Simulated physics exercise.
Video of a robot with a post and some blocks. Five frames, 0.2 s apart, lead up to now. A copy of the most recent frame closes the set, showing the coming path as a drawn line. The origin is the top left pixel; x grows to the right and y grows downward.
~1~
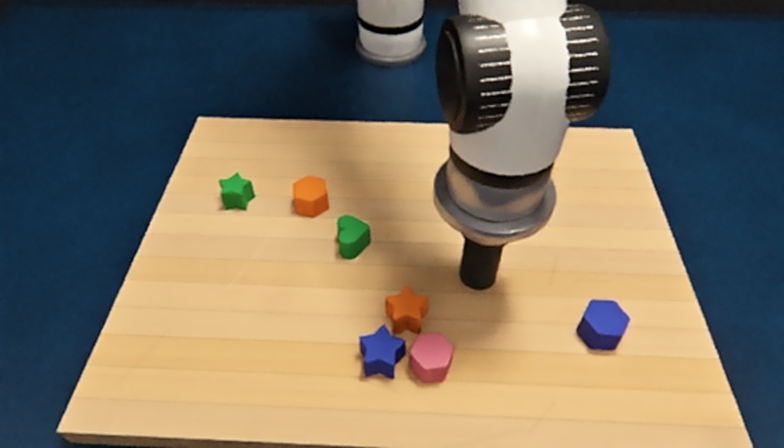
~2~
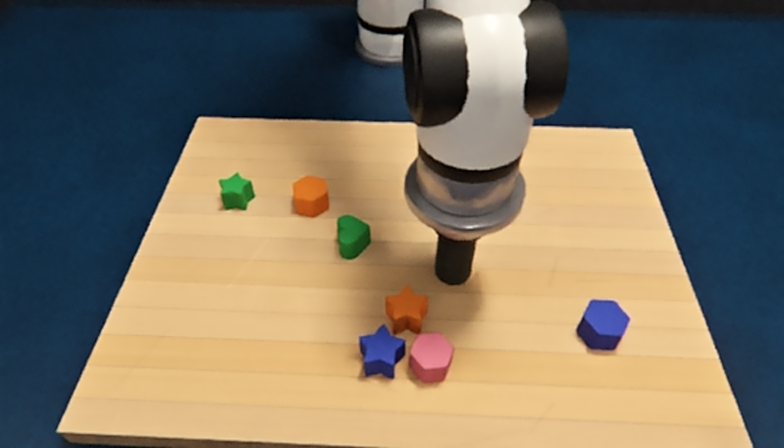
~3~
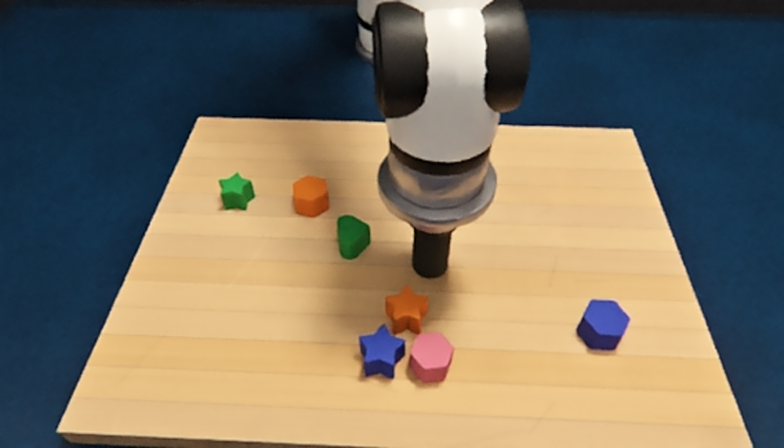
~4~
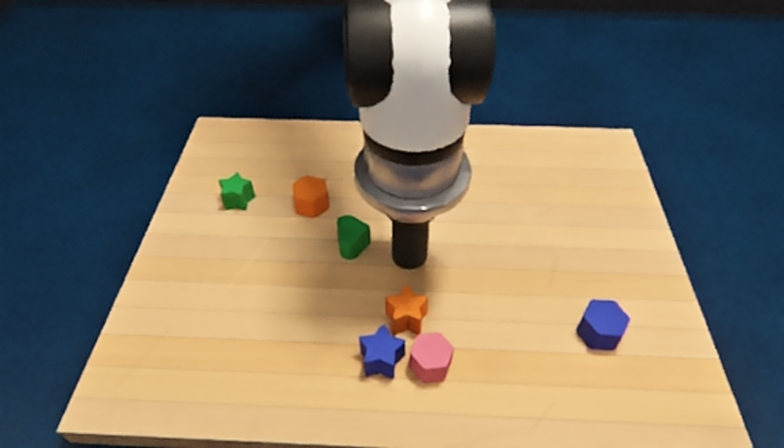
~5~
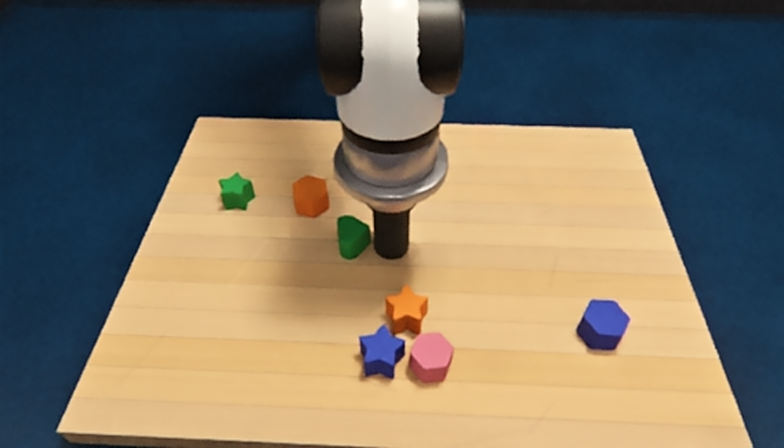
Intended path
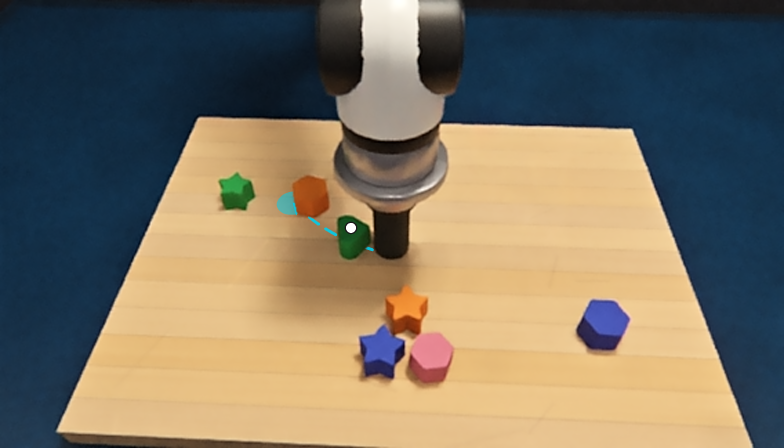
To begin with, a robot arm holds a dark post over a wooden board, right of a green heart block, with star and hexagon blocks scattered around. The arm then moves the post steadily left and slightly away from the viewer, ending close beside the green heart, while the blocks stay in place.
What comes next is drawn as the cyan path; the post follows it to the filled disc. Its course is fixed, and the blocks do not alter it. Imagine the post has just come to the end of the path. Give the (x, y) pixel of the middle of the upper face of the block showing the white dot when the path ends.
About (267, 204).
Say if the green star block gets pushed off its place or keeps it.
The green star block keeps its place.
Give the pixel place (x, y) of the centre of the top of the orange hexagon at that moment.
The answer is (297, 163).
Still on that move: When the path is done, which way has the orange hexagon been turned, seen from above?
It rotates clockwise.
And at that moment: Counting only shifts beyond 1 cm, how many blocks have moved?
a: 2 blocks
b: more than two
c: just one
I choose a.
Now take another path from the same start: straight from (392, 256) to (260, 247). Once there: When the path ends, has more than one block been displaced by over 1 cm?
I believe not.
The drawn path runs from (392, 256) through (334, 234) to (293, 203); the dot is on the green heart block.
The first path, step by step. One third of the way, post (350, 232); green heart block (319, 219), turned 25° anticlockwise.
Two thirds of the way, post (317, 214); orange hexagon (307, 184); green heart block (285, 208), turned 40° anticlockwise.
At the end, post (291, 193); green star block not moved; orange hexagon (297, 163), turned 60° clockwise; green heart block (267, 204), turned 75° anticlockwise.
